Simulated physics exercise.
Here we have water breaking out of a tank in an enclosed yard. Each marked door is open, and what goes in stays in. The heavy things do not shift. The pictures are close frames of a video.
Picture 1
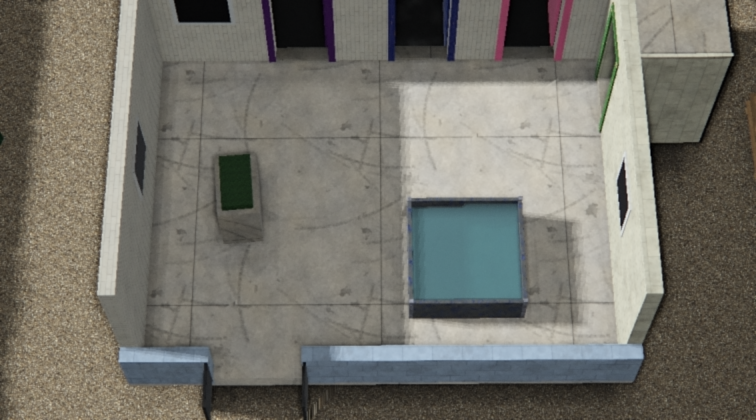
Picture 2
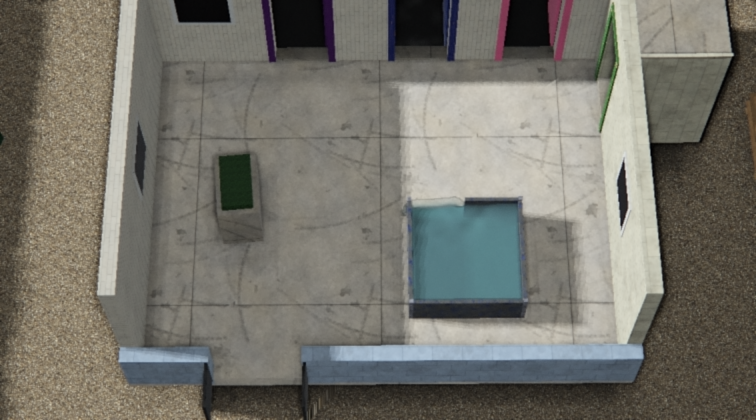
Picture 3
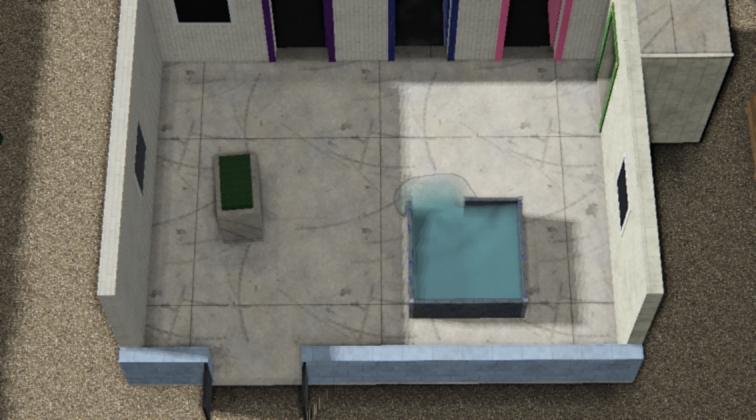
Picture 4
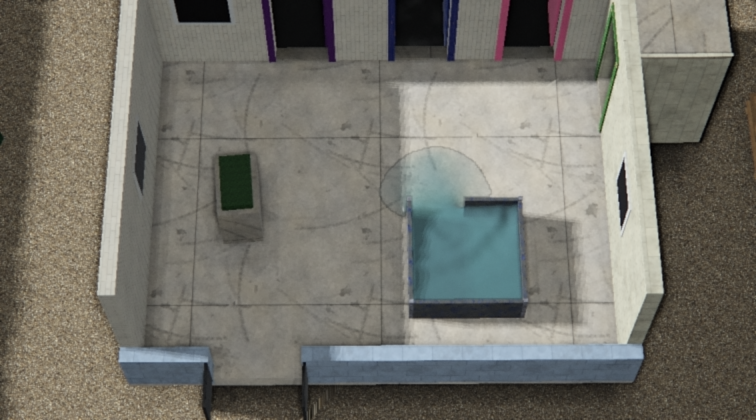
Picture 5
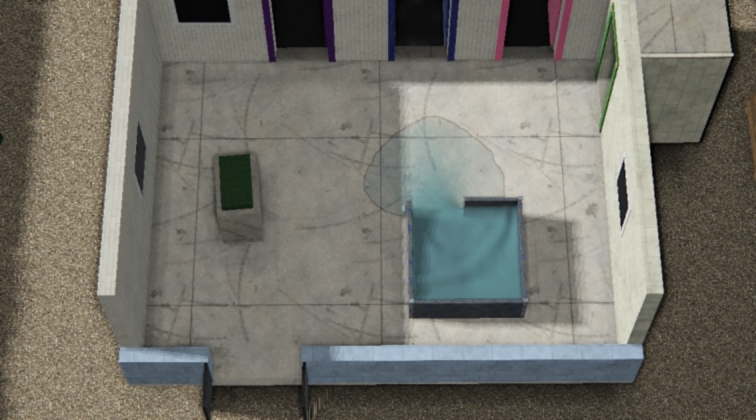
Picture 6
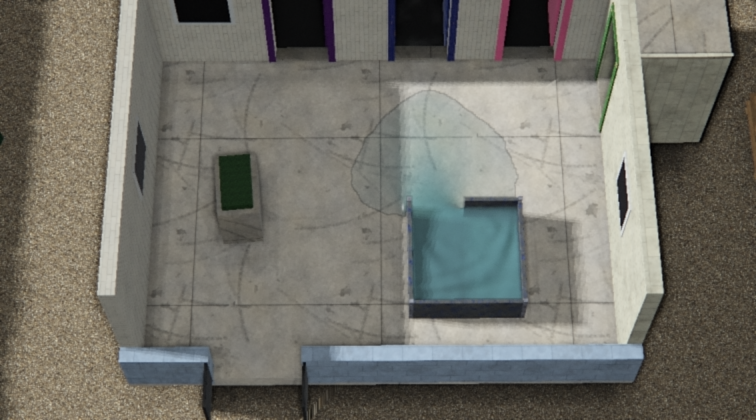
Water pours from a gap in the tank's far side and spreads across the yard floor.
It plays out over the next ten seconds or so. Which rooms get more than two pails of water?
The purple door takes more than that; the green door stays under that; the pink door takes more than that; the blue door takes more than that.
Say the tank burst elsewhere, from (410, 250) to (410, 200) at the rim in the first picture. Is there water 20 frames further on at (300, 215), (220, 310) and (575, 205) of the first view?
In turn: Flooded, under water, not flooded.
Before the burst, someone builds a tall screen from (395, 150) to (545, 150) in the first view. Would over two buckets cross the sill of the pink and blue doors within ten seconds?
My reading: The pink one takes less, the blue one takes less.
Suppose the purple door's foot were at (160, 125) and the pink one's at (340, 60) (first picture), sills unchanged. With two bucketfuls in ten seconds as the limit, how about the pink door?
My reading: The pink one passes that mark.
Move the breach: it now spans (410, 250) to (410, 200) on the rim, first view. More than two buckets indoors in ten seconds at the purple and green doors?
In short: The purple door is over; the green door lets less in.
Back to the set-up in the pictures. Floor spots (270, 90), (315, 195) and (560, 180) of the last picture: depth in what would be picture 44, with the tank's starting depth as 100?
In turn 8, 0 and 4 in a hundred.
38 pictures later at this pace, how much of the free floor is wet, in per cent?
Roughly 55 per cent.
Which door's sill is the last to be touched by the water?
I say the green-painted one.
A moment on, water covers 20 % of the floor; the purple door not reached, the green door not reached, the pink door not reached, the blue door under two buckets in.
Next, water covers 30 % of the floor; the purple door under two buckets in, the green door not reached, the pink door under two buckets in, the blue door over two buckets in.
Then, water covers 35 % of the floor; the purple door over two buckets in, the green door wet at the sill, nothing in, the pink door over two buckets in, the blue door far over two buckets in.
Later, water covers 55 % of the floor; the purple door over two buckets in, the green door wet at the sill, nothing in, the pink door over two buckets in, the blue door far over two buckets in.
In the end, water covers 80 % of the floor; the purple door over two buckets in, the green door wet at the sill, nothing in, the pink door over two buckets in, the blue door far over two buckets in.
